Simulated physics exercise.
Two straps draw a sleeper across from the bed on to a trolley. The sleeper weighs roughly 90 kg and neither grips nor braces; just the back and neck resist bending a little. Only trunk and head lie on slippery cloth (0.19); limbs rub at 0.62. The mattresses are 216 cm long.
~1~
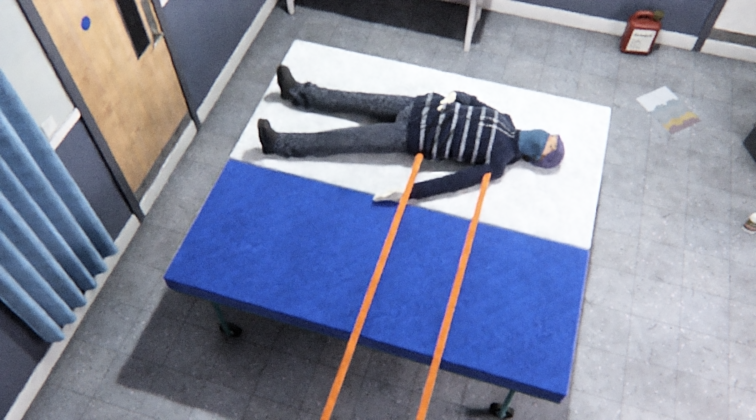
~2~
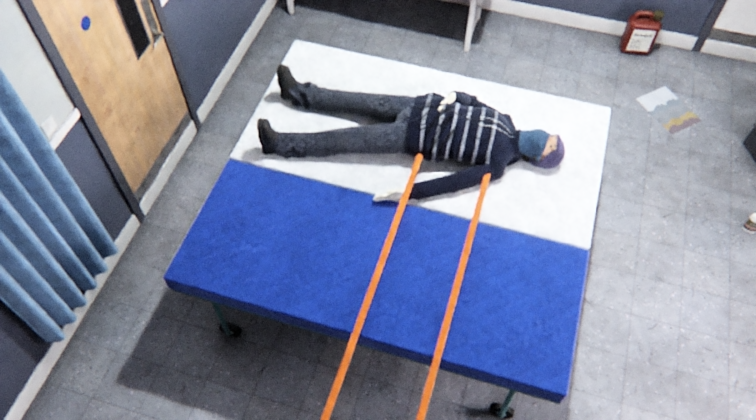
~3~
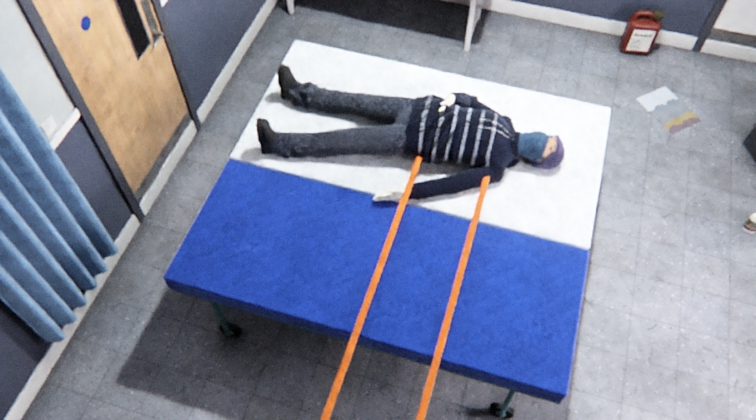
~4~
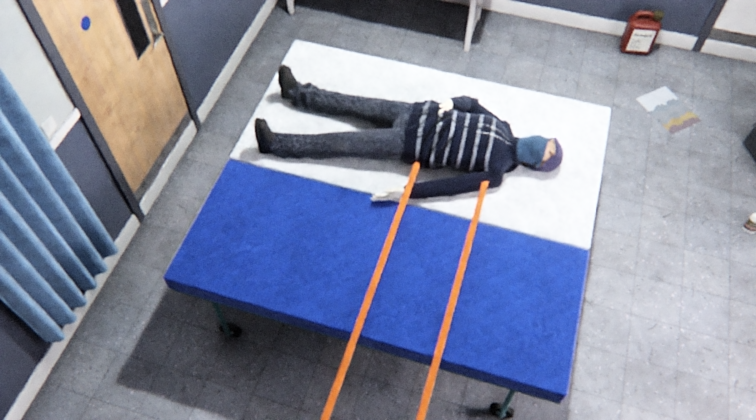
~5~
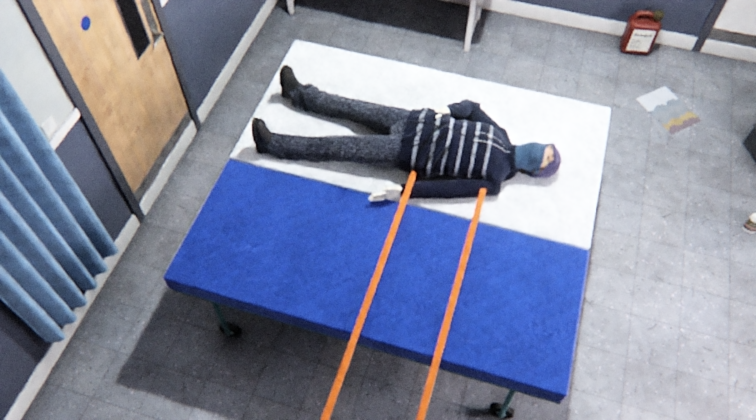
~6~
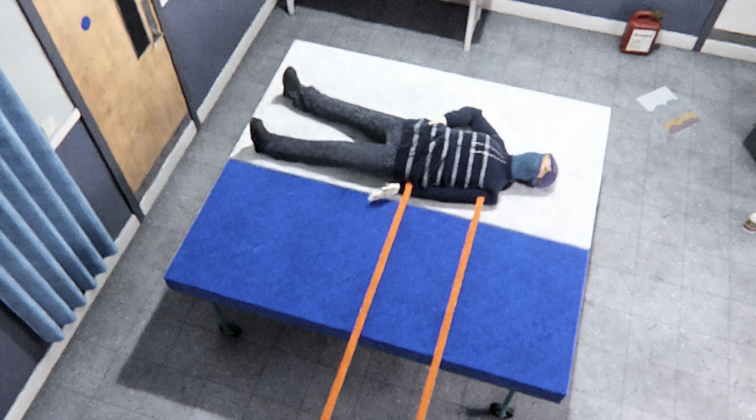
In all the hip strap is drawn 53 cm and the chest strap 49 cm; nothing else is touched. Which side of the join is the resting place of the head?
In the end the head rests short of the join.
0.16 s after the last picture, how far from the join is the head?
Some 30 cm short of it.
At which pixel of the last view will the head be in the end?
Near (529, 211).
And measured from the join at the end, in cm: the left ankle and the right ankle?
Left ankle 12 short, right ankle 52 short.
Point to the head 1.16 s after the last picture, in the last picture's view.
At about (529, 211).
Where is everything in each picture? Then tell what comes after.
In the first picture, head (546, 151), right hand (447, 103); hips 0 cm across so far.
In the second picture, head (546, 151), right hand (447, 104); hips 0 cm across so far.
In the third picture, head (546, 152), right hand (448, 105); hips 3 cm across so far.
In the fourth picture, head (545, 155), right hand (447, 109); hips 7 cm across so far.
In the fifth picture, head (542, 161), right hand (444, 115); hips 14 cm across so far.
In the sixth picture, head (540, 171), right hand (439, 122); hips 23 cm across so far.
Then, 0.16 s after the last picture the head is 30 cm short of the join, near (537, 182) in the last picture's view; the right hand 43 cm short of the join.
Then, 0.66 s after the last picture the head is 11 cm short of the join, near (530, 208) in the last picture's view; the right hand 33 cm short of the join.
Then, 1.16 s after the last picture the head is 9 cm short of the join, near (529, 211) in the last picture's view; the right hand 33 cm short of the join.
In the final state, head stops short of the join; left hand crosses the join; right hand stops short of the join; left ankle stops short of the join; right ankle stops short of the join; right knee stops short of the join.
